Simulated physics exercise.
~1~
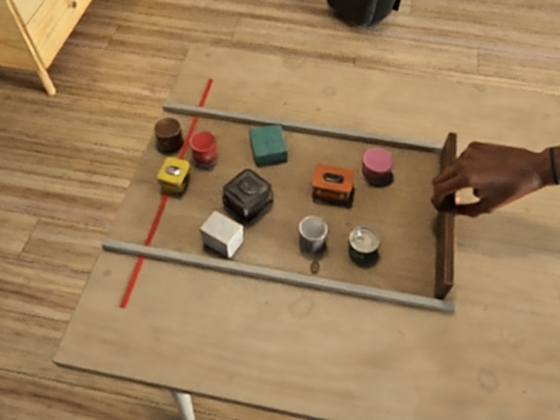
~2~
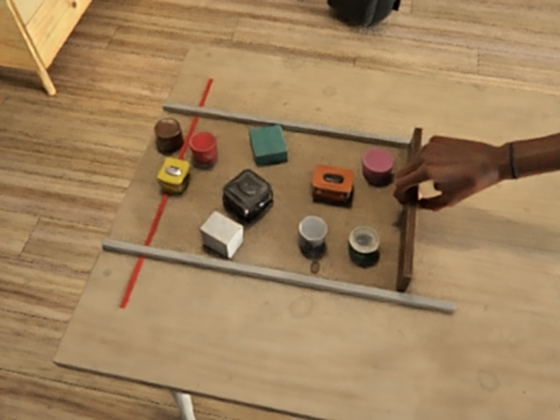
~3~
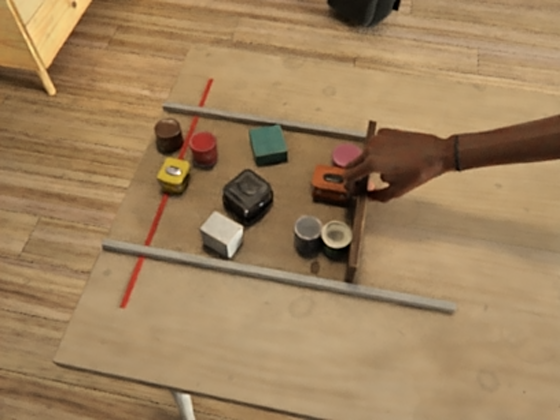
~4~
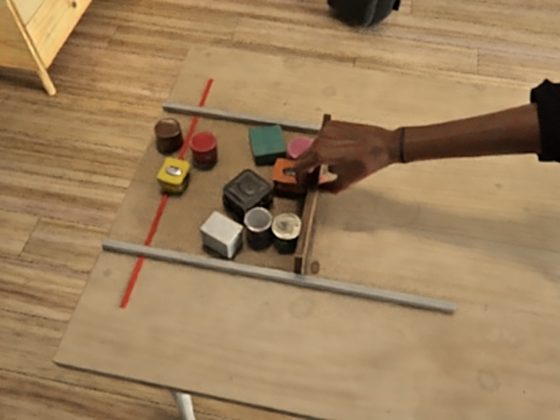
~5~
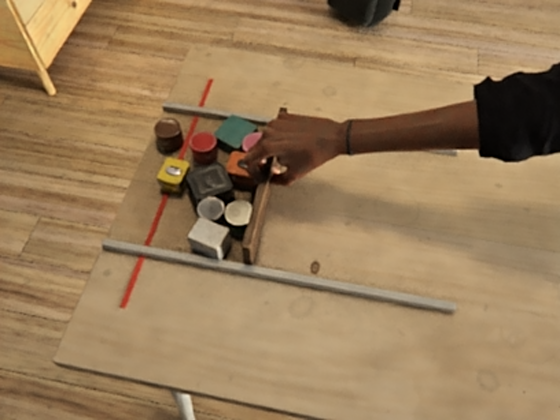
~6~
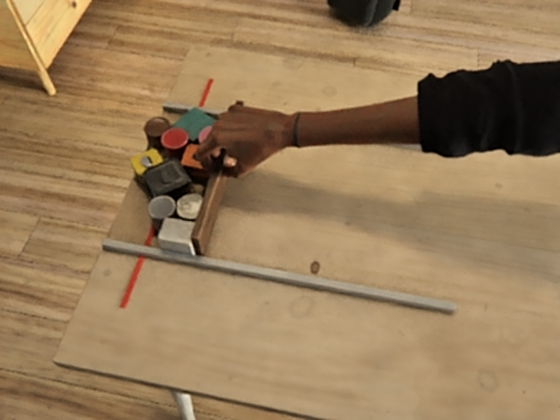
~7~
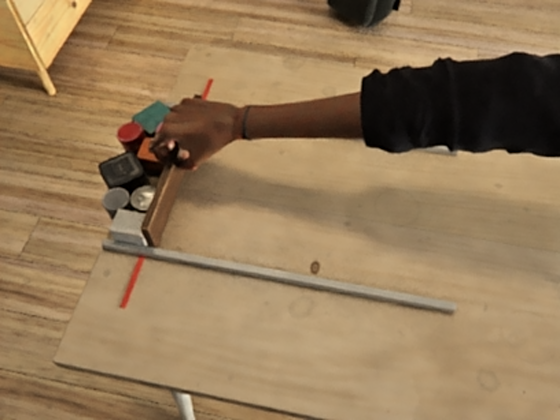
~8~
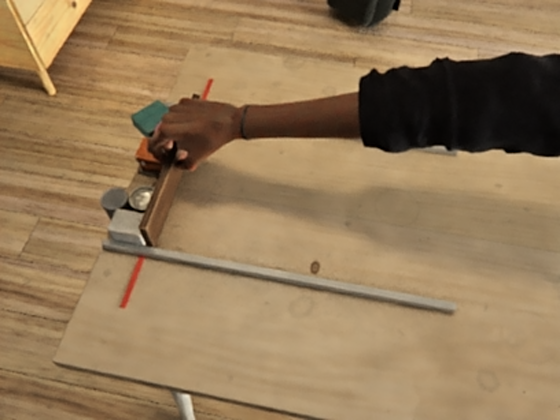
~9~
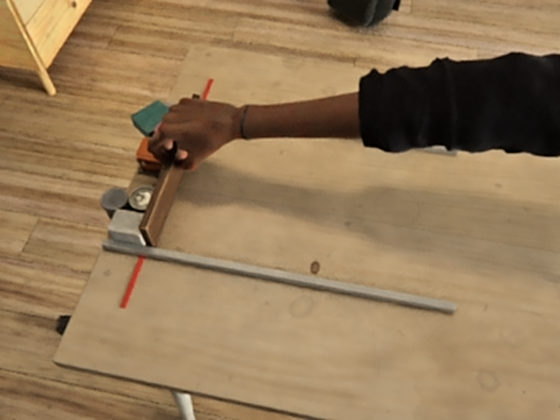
A hand grips an upright wooden board at the right of a pale tabletop, seen from above in a room with a wood floor. Between two grey rails lie scattered odds and ends, with a pink pot, orange case and green tin near the board, a black case, white block and teal block further left, and brown, red and yellow items by a red tape line. The arm pushes the board left, gathering them into a cluster and carrying them past the tape. The board stops at the tape as the brown, red, yellow and black items drop off the left edge, while others stay crowded there.
